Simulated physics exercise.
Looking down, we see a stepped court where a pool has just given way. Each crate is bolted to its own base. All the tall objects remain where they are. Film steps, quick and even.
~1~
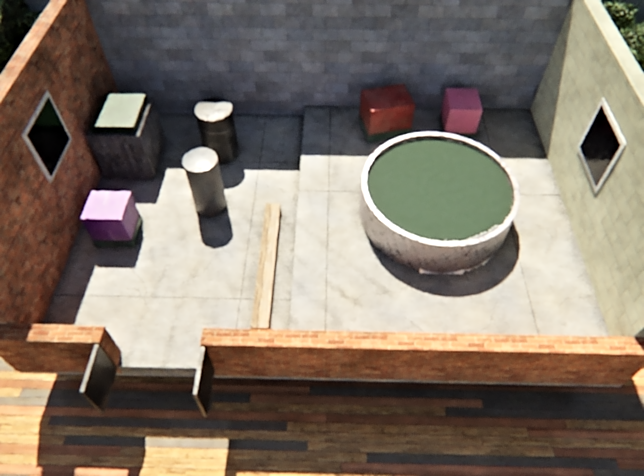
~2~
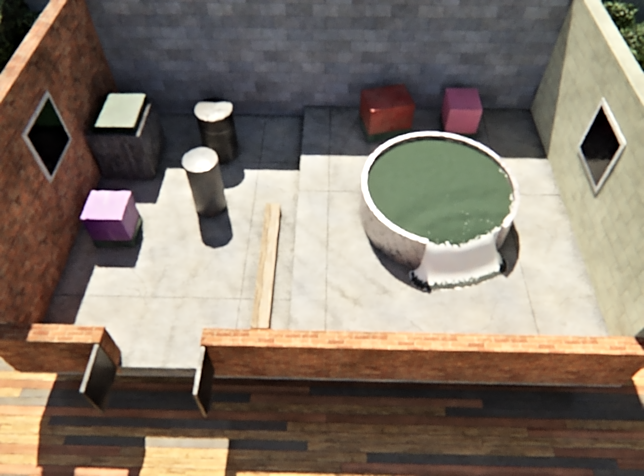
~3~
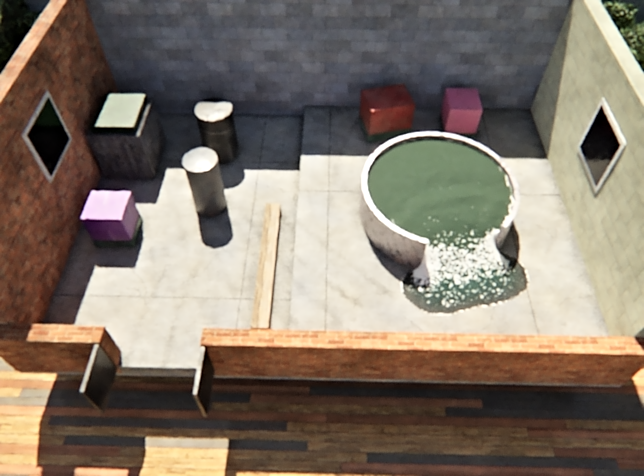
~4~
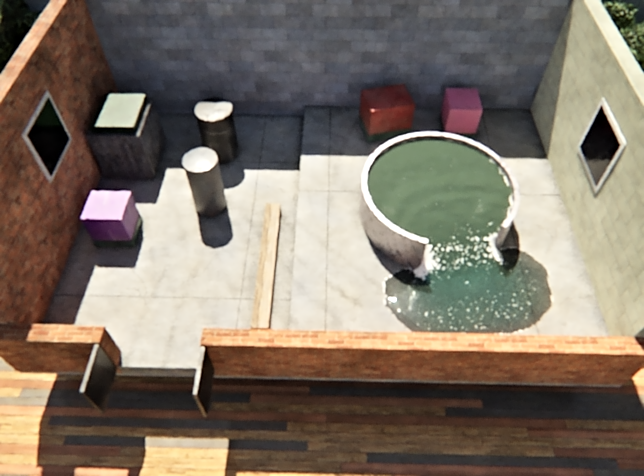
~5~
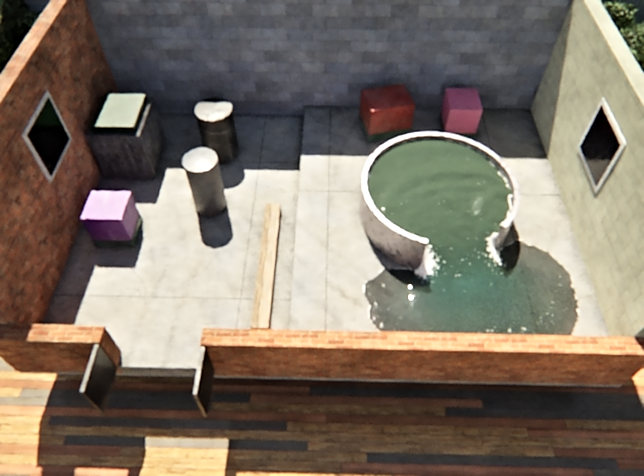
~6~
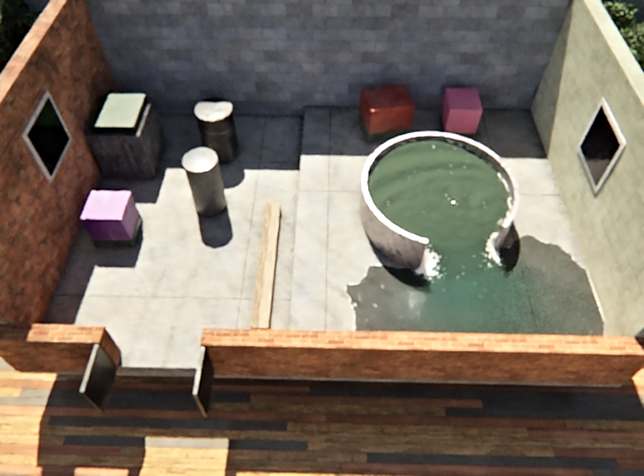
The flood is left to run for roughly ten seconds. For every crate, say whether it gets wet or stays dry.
As I see it, the purple crate doesn't get caught by the water; the pink crate gets caught by the water; the red crate doesn't get caught by the water.
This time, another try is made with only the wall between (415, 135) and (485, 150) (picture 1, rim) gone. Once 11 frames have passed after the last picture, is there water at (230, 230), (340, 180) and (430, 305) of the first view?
Spared; drenched; spared.
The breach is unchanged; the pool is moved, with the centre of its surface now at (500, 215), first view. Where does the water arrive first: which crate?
First is the pink one.
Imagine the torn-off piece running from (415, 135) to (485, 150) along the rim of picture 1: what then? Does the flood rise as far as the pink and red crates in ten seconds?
My take: The pink crate gets flooded, while the red crate gets flooded.
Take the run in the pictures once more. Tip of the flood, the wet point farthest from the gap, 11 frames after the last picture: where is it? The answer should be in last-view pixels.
The wet point farthest out is around (183, 351).
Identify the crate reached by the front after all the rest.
Looks like the purple crate to me.
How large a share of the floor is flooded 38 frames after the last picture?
Roughly 75 per cent.
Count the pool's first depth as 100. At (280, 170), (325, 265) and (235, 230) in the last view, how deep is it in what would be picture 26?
I'd say close to 2, 4 and 0 percent.
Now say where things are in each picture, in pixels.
The first frame shows the round pool at (439, 187) is whole and still.
In the second frame, water pours out at (462, 260) and has run to (501, 259).
In the third frame, the front is at (522, 282), out from the gap at (462, 262).
In the fourth frame, water pours out at (461, 262) and has run to a hidden place.
In the fifth frame, water pours out at (461, 262) and has run to a hidden place.
In the sixth frame, water pours out at (462, 262) and has run to a hidden place.
A moment on, water covers 15 % of the floor; the purple crate not reached, the pink crate not reached, the red crate not reached.
Next, water covers 25 % of the floor; the purple crate not reached, the pink crate not reached, the red crate not reached.
Then, water covers 50 % of the floor; the purple crate not reached, the pink crate water round its plinth, the red crate water round its plinth.
Later, water covers 75 % of the floor; the purple crate water round its plinth, the pink crate water round its plinth, the red crate water round its plinth.
In the end, water covers 95 % of the floor; the purple crate stayed above the water, the pink crate was topped, the red crate stayed above the water.
